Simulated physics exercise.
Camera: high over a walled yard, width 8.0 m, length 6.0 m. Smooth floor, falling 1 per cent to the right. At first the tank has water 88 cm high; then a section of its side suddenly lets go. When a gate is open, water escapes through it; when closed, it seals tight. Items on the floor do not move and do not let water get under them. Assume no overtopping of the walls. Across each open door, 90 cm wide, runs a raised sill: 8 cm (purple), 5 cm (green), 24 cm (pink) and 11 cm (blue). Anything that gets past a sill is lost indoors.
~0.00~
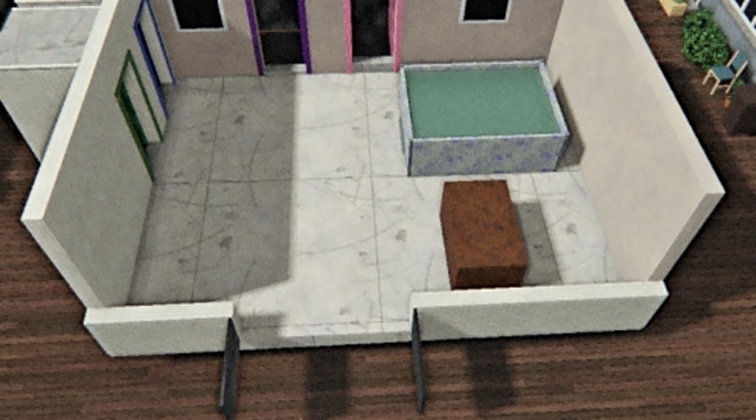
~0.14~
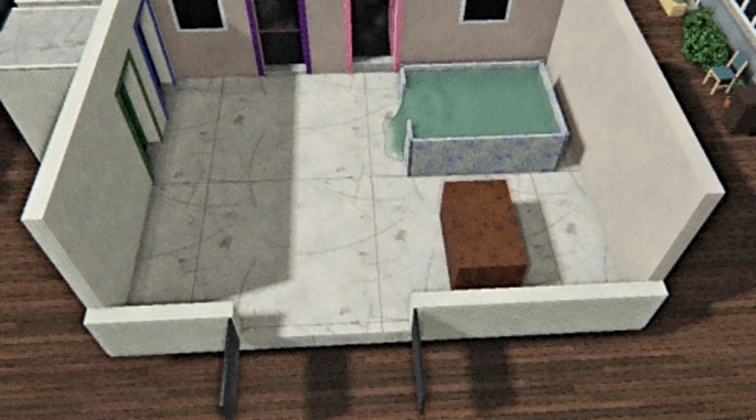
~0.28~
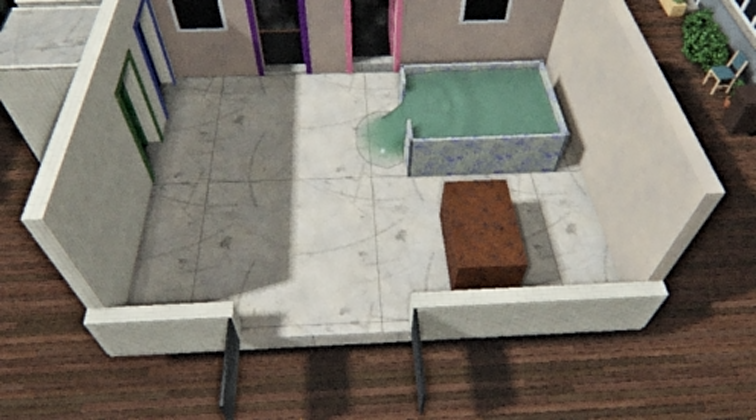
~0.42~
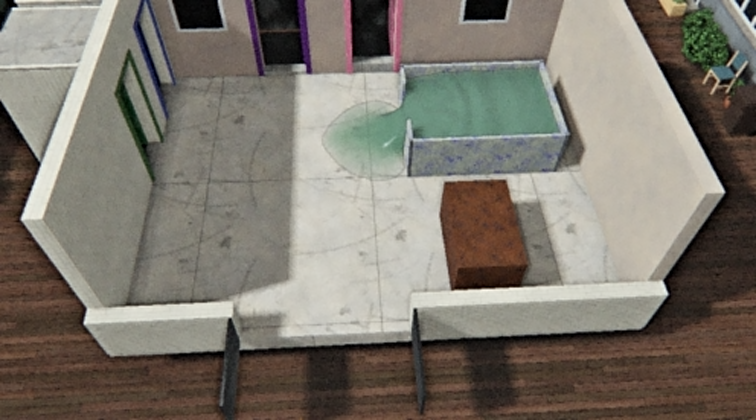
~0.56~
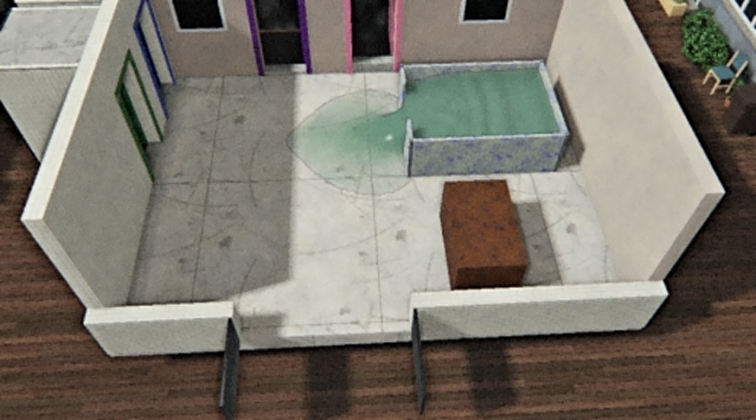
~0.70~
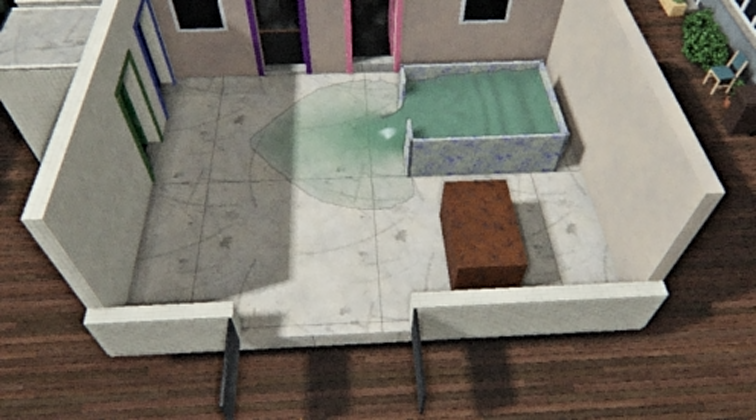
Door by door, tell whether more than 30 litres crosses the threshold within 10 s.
In order: The purple door surpasses the limit; the green door surpasses the limit; the pink door falls short of the limit; the blue door surpasses the limit.
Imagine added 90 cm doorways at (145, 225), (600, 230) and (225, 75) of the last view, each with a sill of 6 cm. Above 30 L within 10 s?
The first one exceeds it, the second one doesn't reach it, and the third one exceeds it.
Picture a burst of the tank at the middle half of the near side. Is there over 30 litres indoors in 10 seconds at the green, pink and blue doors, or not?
For green, too much; for pink, too little; for blue, too little.
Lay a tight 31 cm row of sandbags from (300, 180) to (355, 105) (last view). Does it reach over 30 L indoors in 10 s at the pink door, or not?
Compared to the limit, pink stays inside.
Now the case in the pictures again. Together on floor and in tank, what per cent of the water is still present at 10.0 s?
Remaining: Roughly 74 %.
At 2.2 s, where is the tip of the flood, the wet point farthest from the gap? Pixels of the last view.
Somewhere near pixel (131, 289).
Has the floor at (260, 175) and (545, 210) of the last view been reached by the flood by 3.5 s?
I'd say drenched, then spared.
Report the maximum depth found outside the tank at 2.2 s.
About 39 cm.
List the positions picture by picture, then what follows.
In the first picture, the tank at (480, 102) is whole and still, 88 cm deep.
In the second picture, the front is at (396, 157), 0.6 m from the gap at (407, 125); 0.3 m2 of floor is under water; 88 cm left at the back of the tank.
In the third picture, the front is at (364, 153), 0.9 m from the gap at (406, 127); 1.0 m2 of floor is under water; 88 cm left at the back of the tank.
In the fourth picture, water pours out at (406, 127) and has run 1.6 m, to (327, 143); typically 9 cm deep outside, 88 cm at the tank's back.
In the fifth picture, water pours out at (406, 128) and has run 2.2 m, to (293, 147); typically 6 cm deep outside, 88 cm at the tank's back.
In the sixth picture, the front is at (255, 146), 2.9 m from the gap at (406, 127); 6.8 m2 of floor is under water; 86 cm left at the back of the tank.
After 1.4 s water covers 45 % of the floor and is deepest (47 cm) near (394, 137); purple door 14 cm at the sill, 0 L in, green door 8 cm at the sill, 5 L in, pink door 6 cm at the sill, 0 L in, blue door not reached.
After 2.2 s water covers 55 % of the floor and is deepest (39 cm) near (394, 137); purple door 16 cm at the sill, 20 L in, green door 16 cm at the sill, 70 L in, pink door 3 cm at the sill, 0 L in, blue door 30 cm at the sill, 28 L in.
After 3.5 s water covers 60 % of the floor and is deepest (30 cm) near (122, 330); purple door 12 cm at the sill, 51 L in, green door 21 cm at the sill, 220 L in, pink door 3 cm at the sill, 0 L in, blue door 27 cm at the sill, 188 L in.
After 6.0 s water covers 70 % of the floor and is deepest (19 cm) near (172, 100); purple door 12 cm at the sill, 70 L in, green door 14 cm at the sill, 351 L in, pink door 3 cm at the sill, 0 L in, blue door 18 cm at the sill, 279 L in.
After 10.0 s water covers 90 % of the floor and is deepest (12 cm) near (444, 295); purple door 10 cm at the sill, 93 L in, green door 8 cm at the sill, 431 L in, pink door 5 cm at the sill, 0 L in, blue door 9 cm at the sill, 302 L in.
